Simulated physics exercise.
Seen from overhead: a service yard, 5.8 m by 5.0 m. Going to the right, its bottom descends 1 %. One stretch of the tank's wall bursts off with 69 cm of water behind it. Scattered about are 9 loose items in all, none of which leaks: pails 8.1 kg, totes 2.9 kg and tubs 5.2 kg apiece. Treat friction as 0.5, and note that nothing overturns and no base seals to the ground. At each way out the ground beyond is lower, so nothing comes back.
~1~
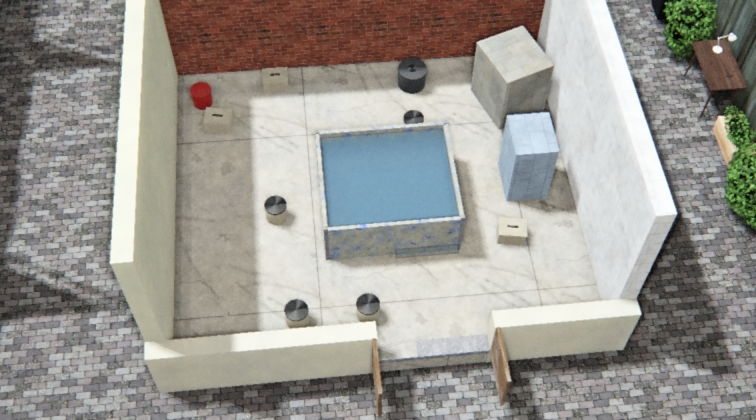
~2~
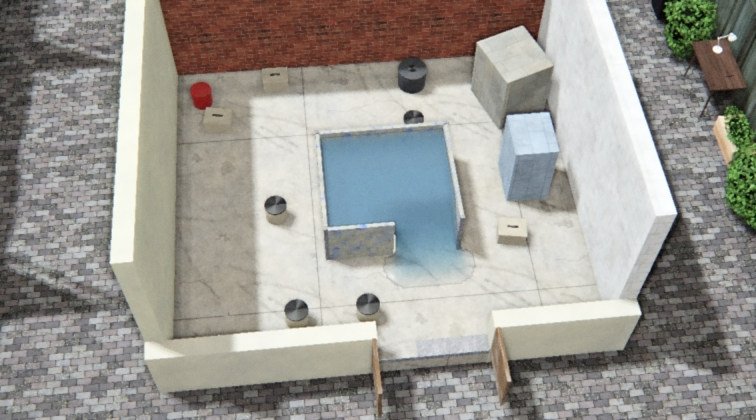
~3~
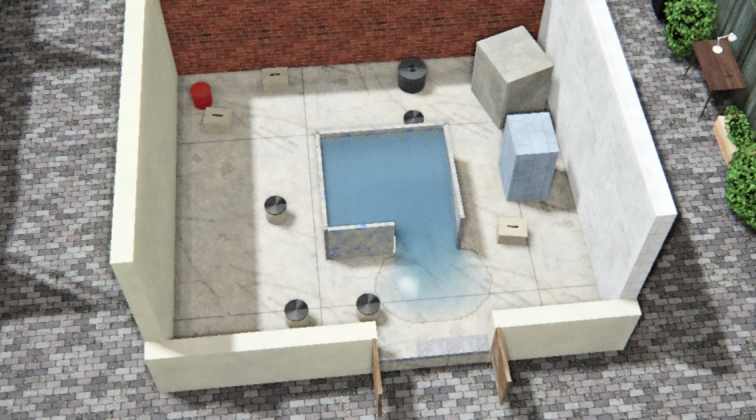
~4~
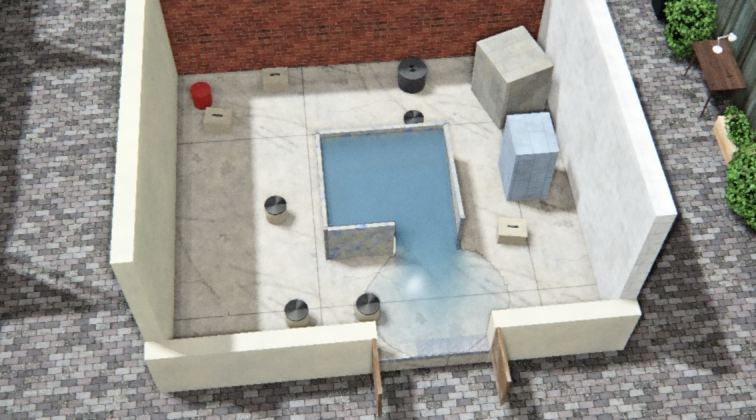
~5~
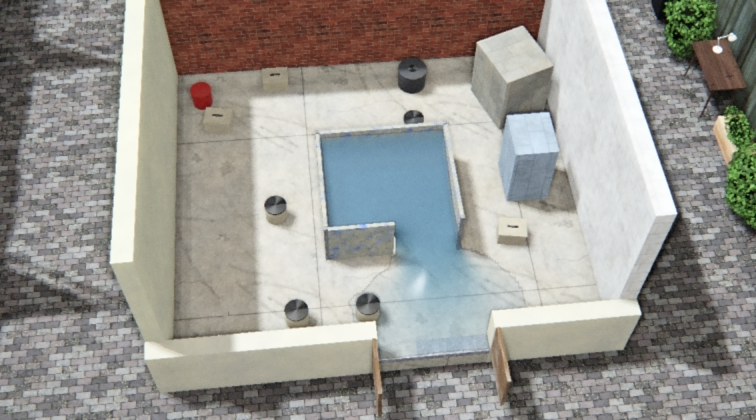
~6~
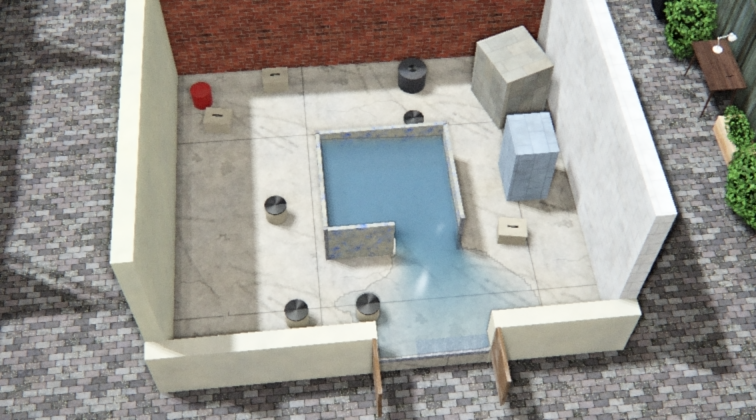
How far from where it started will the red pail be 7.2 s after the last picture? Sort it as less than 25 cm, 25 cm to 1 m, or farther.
The red pail ends up less than 25 cm from its start.
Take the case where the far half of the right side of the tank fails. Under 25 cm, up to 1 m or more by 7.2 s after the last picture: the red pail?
Outcome for the red pail: It remains nearly still.
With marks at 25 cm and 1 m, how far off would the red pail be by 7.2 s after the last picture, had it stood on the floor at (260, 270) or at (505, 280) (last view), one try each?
I'd expect that it remains where it was first and is pushed partway second.
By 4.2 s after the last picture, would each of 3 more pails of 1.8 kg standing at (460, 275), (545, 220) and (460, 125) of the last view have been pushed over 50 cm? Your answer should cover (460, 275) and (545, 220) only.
One by one: Beyond it, then beyond it.
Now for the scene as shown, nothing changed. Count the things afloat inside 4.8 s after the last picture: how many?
1 at that moment.
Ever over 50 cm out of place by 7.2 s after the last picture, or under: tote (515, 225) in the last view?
Lab note: Result beyond threshold.
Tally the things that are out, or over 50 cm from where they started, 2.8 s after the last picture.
The number by then is 1.
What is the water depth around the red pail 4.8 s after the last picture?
I'd say around 0 cm.
Then, 0.9 s after the last picture the red pail is near (200, 90), 0.0 m from its start, aground; 0 of 9 are out; 0 afloat.
Then, 2.8 s after the last picture the red pail is near (200, 90), 0.0 m from its start, aground; 0 of 9 are out; 1 afloat.
Then, 4.8 s after the last picture the red pail is near (200, 90), 0.0 m from its start, aground; 0 of 9 are out; 1 afloat.
Then, 7.2 s after the last picture the red pail is near (200, 90), 0.0 m from its start, aground; 0 of 9 are out; 1 afloat.
